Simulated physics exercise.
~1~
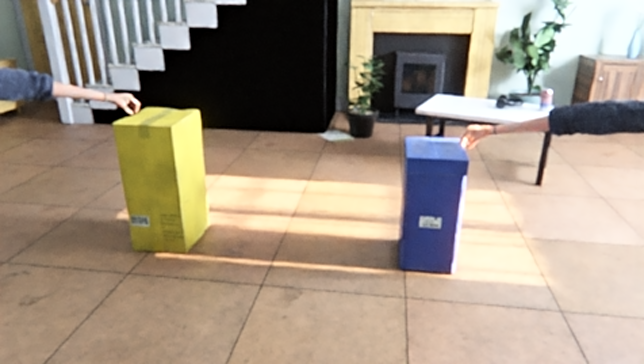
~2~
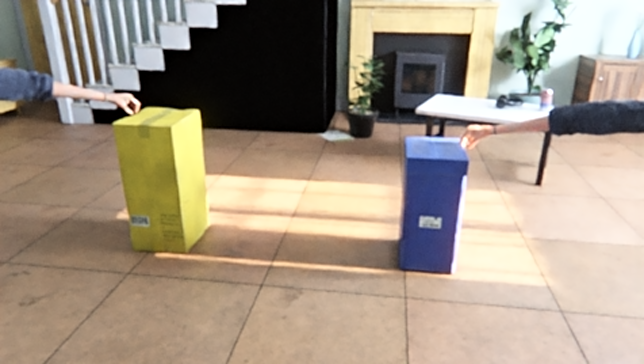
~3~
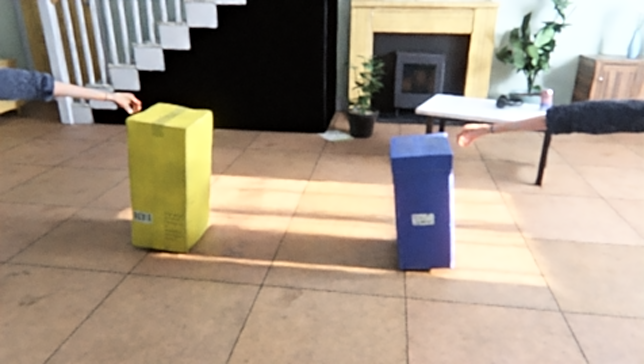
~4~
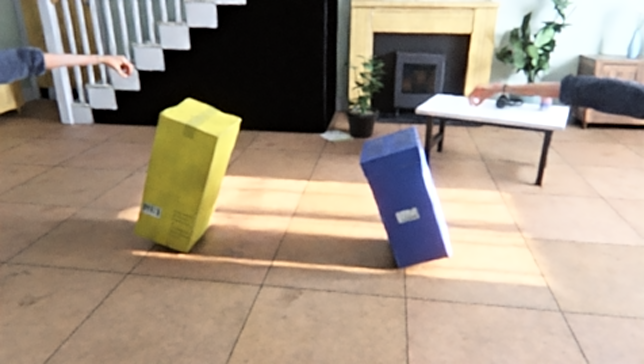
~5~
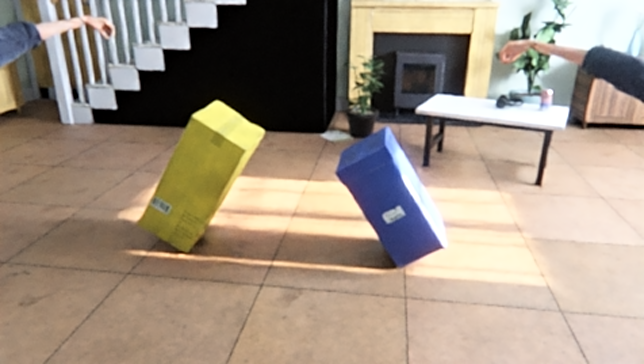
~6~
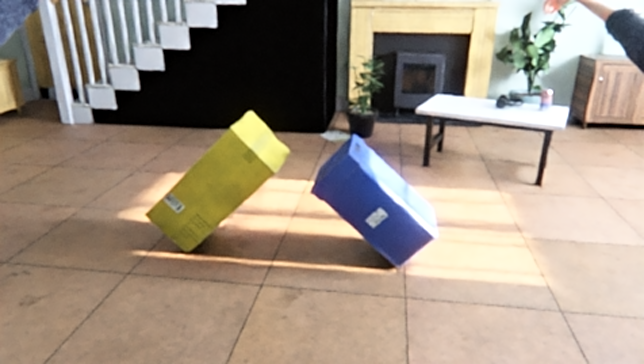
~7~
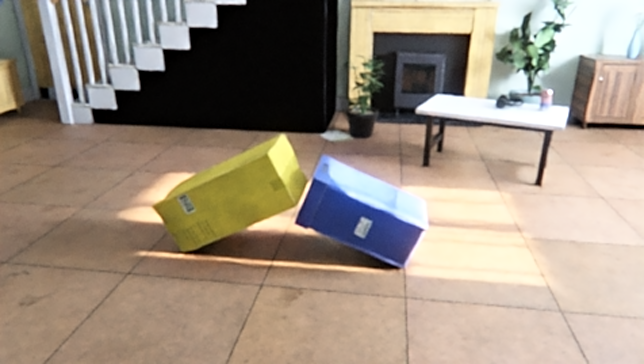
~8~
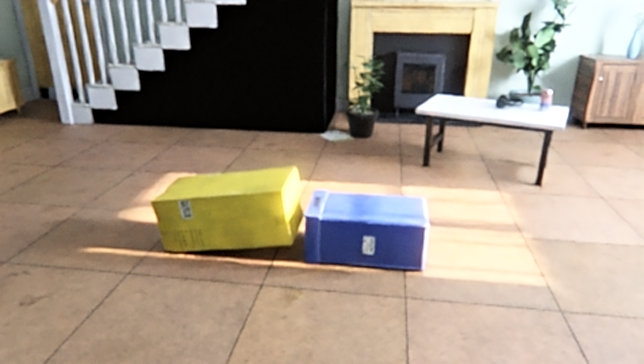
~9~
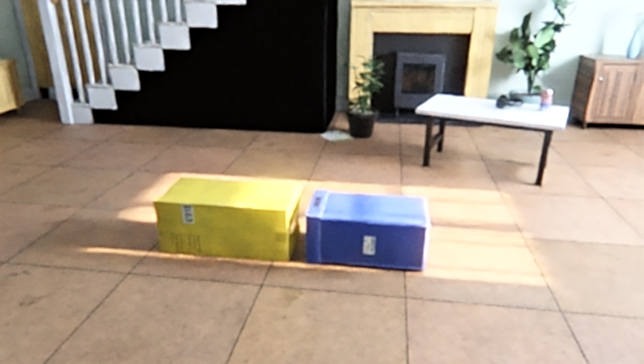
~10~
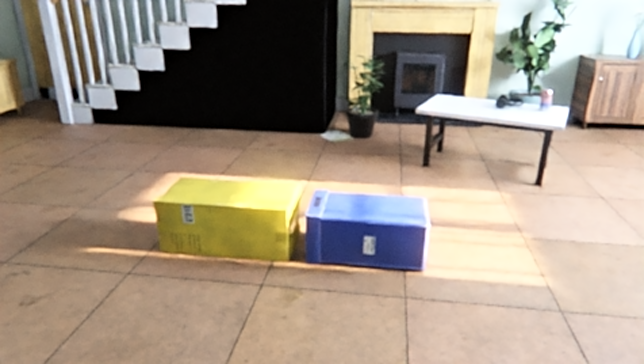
Two hands, one from each side, nudged a tall yellow box and a tall blue box toward each other and drew away, and both boxes tipped inward, toppled over and ended up lying on their sides, nearly end to end on the tiled floor.
